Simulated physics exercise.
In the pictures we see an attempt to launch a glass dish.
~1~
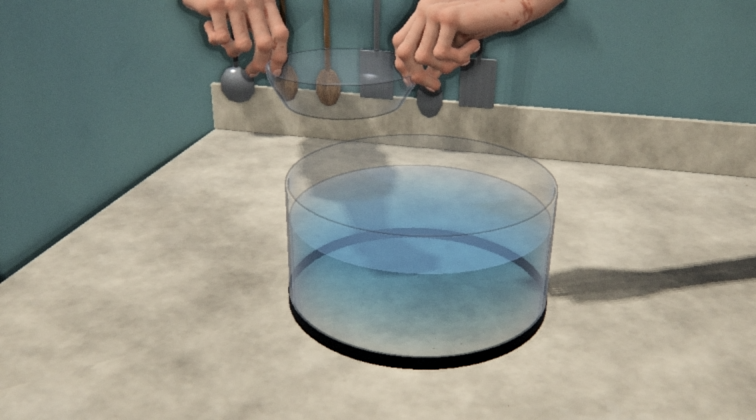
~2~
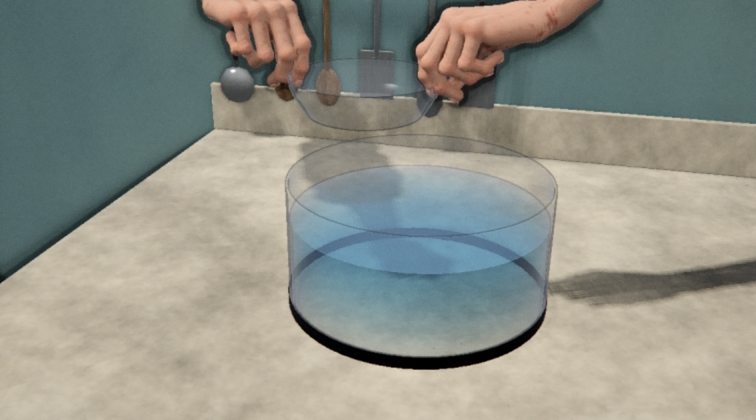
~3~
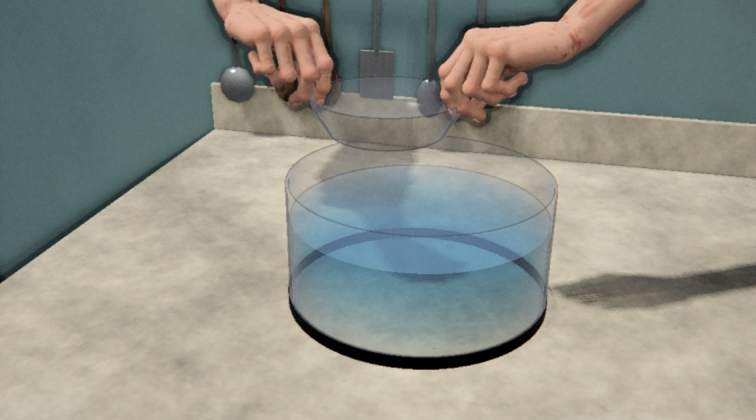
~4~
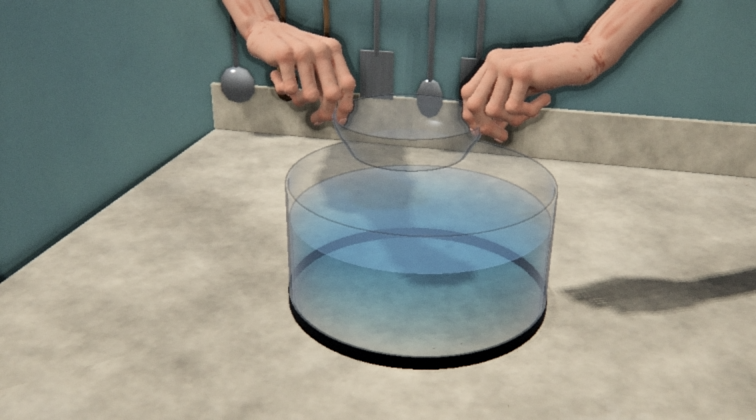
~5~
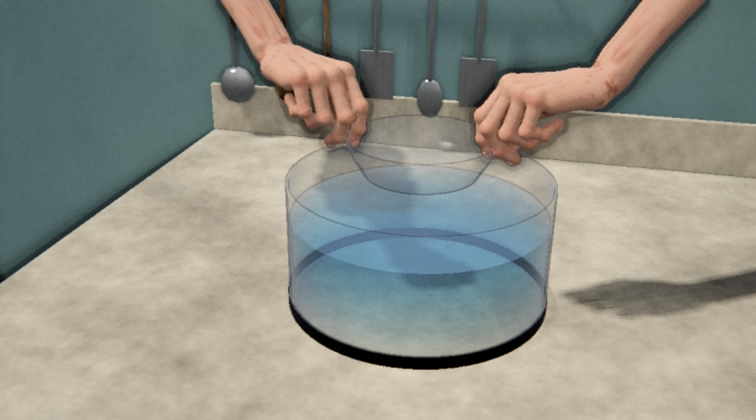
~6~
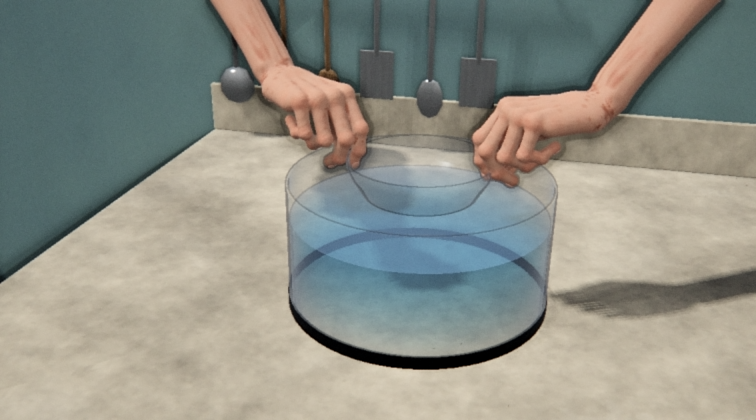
A pair of bare hands holds a clear, empty glass dish above a large round transparent basin of blue water with a black base rim, seen from a fixed view slightly above a mottled beige counter. Grey and brown utensils hang against the teal wall behind. The hands lower the dish steadily, moving slightly right, until it is inside the basin's rim, just over the water.
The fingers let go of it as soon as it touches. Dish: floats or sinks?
Afloat.
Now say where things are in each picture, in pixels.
Dish (343, 81) empty; above the basin, in the first frame.
Dish (365, 92) empty; coming down, in the second frame.
Dish (387, 111) empty; lower, in the third frame.
Dish (409, 130) empty; lower still, in the fourth frame.
Dish (421, 153) empty; close to the surface, in the fifth frame.
Dish (421, 173) empty; just over the surface, in the sixth frame.
Soon after, the dish dips into the water.
Later, it bobs and steadies.
In the end, the dish floats with most of its side showing.
